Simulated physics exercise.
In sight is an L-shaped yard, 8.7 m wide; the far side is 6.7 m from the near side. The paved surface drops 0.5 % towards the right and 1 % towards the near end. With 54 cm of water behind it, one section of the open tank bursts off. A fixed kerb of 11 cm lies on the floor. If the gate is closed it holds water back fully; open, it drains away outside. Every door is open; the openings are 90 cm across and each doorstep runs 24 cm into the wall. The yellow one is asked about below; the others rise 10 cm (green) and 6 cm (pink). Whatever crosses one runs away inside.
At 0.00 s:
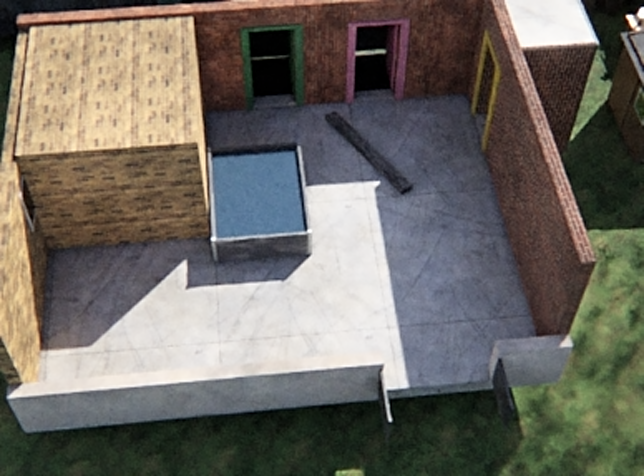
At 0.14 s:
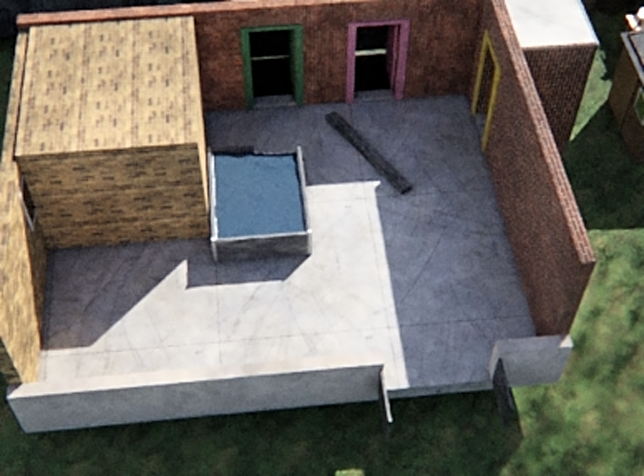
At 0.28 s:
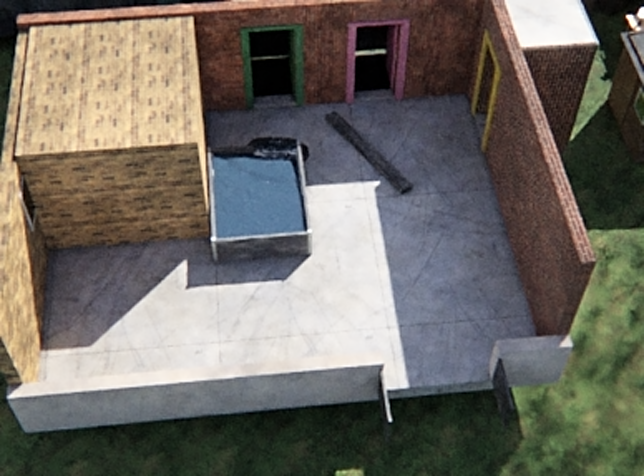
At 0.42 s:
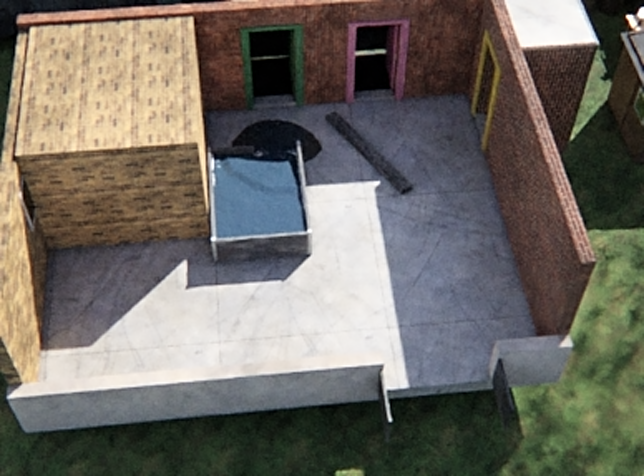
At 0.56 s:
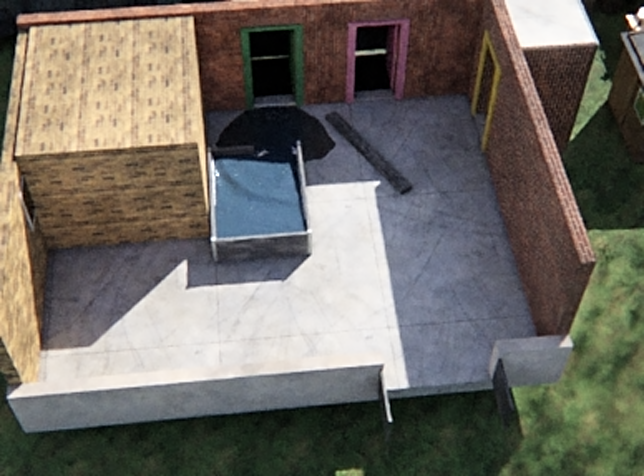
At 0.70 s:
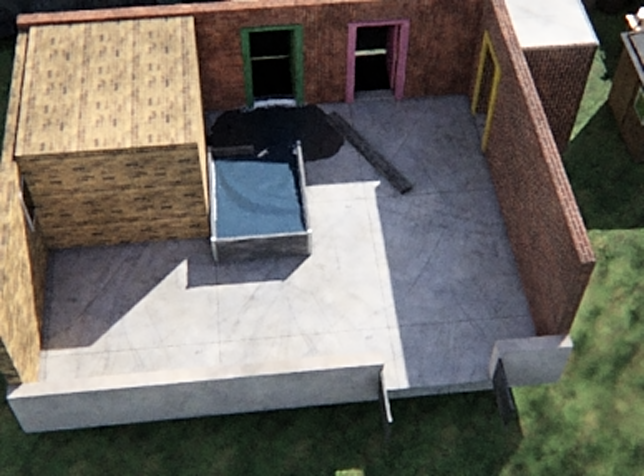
Water bursting from the far side of an open tank in a walled yard, spreading across the paving to the green door.
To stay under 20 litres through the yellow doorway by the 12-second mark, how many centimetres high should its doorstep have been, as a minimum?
It would have to be roughly 7 cm high.
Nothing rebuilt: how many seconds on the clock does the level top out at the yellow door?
Near 3.6 s.
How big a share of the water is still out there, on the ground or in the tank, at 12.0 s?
Some 76 per cent remains.
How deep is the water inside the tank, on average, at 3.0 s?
About 29 cm.
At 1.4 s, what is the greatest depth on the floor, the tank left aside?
Up to some 28 cm.
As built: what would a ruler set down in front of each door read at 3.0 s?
Depths in cm: Yellow 10, green 23, pink 6.
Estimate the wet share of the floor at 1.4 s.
About 10 per cent.
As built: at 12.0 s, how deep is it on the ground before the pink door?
Some 2.5 cm.
After 1.4 s water covers 10 % of the floor, deepest (28 cm) near (280, 158); it has not reached the yellow door.
After 3.0 s water covers 20 % of the floor, deepest (24 cm) near (283, 107); 10 cm at the yellow door, 0 litres in over its 12 cm doorstep.
After 12.0 s water covers 60 % of the floor, deepest (10 cm) near (339, 134); 5 cm at the yellow door, 0 litres in over its 12 cm doorstep.
At the yellow door as built, the water arrived by 2.7 s and peaked near 11 cm at 3.6 s.
Run again over the same 12 s with other heights there, 34 litres in over 6 cm, 9 litres over 8 cm. The limit of 20 litres is kept from about 7 cm up.
